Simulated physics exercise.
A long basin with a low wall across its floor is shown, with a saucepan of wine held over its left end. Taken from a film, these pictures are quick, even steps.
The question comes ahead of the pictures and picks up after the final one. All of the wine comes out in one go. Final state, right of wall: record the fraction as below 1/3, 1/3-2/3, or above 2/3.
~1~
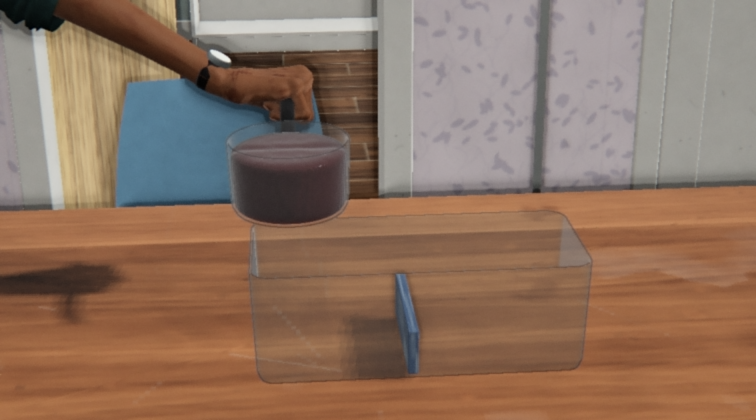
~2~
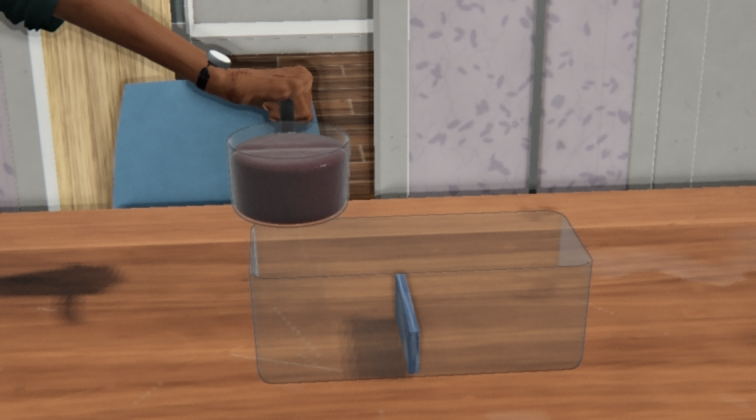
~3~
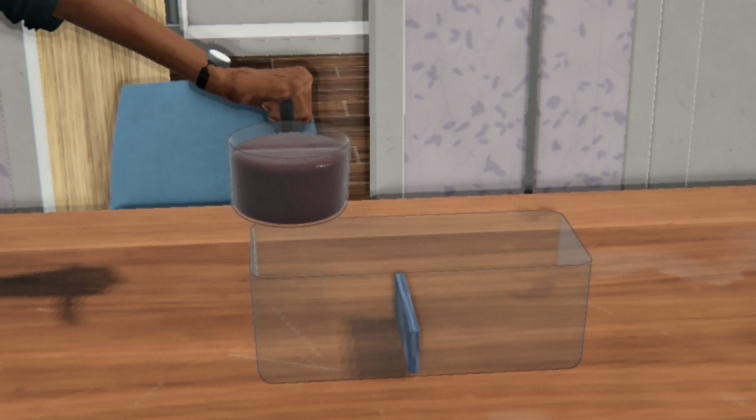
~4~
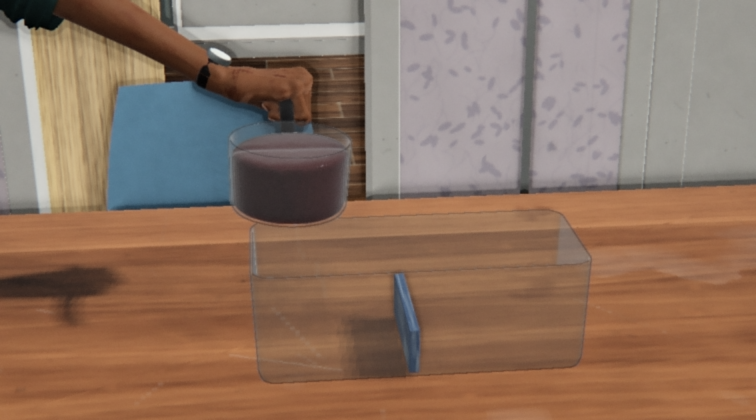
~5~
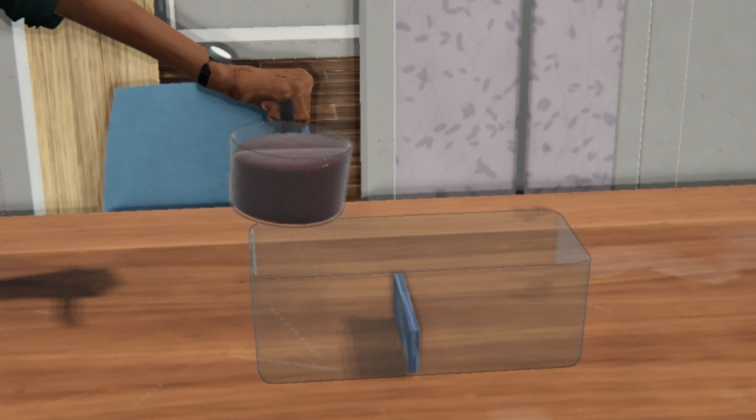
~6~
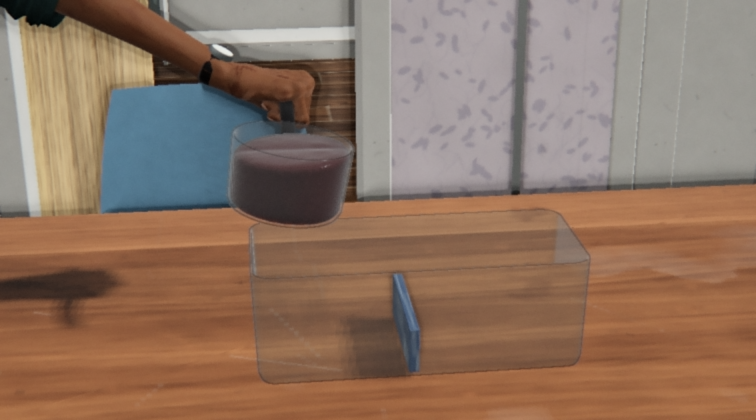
Recorded: 1/3-2/3.
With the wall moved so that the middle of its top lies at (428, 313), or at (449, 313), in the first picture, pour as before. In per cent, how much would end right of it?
First try: Roughly 25 per cent; second try: 5 per cent.
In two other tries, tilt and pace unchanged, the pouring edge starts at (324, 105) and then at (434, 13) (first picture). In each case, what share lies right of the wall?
It would come to near 35 per cent, and then near 95 per cent.
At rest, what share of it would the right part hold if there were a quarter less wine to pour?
Roughly 35 in a hundred.
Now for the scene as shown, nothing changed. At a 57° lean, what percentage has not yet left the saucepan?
70 per cent, roughly.
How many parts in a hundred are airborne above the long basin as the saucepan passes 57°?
That works out near 20 percent.
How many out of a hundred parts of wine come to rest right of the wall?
Roughly 50 %.
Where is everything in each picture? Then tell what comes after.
Tilt 0°; pouring edge (349, 139); surface from (230, 150) to (346, 146); the long basin's rim runs from (251, 250) to (578, 238); the wall's top is at (407, 303), in the first frame.
Tilt 0°; pouring edge (349, 140); surface from (230, 150) to (346, 147), in the second frame.
Tilt 2°; pouring edge (349, 141); surface from (231, 150) to (347, 147), in the third frame.
Tilt 3°; pouring edge (350, 142); surface from (232, 150) to (347, 147), in the fourth frame.
Tilt 6°; pouring edge (351, 145); surface from (233, 151) to (348, 149), in the fifth frame.
Tilt 9°; pouring edge (352, 149); surface from (232, 152) to (350, 148), in the sixth frame.
A moment on, the saucepan is tipped part way and 68 per cent is still to pour, 5 is left of the wall and 8 right of it.
Next, the saucepan is tipped on its side and 19 per cent is still to pour, 24 is left of the wall and 51 right of it.
Then the saucepan is tipped on its side and 3 per cent is still to pour, 44 is left of the wall and 52 right of it.
Later the saucepan is tipped on its side and 0 per cent is still to pour, 47 is left of the wall and 52 right of it.
In the end 47 per cent lies left of the wall, 52 right of it and 0 outside.
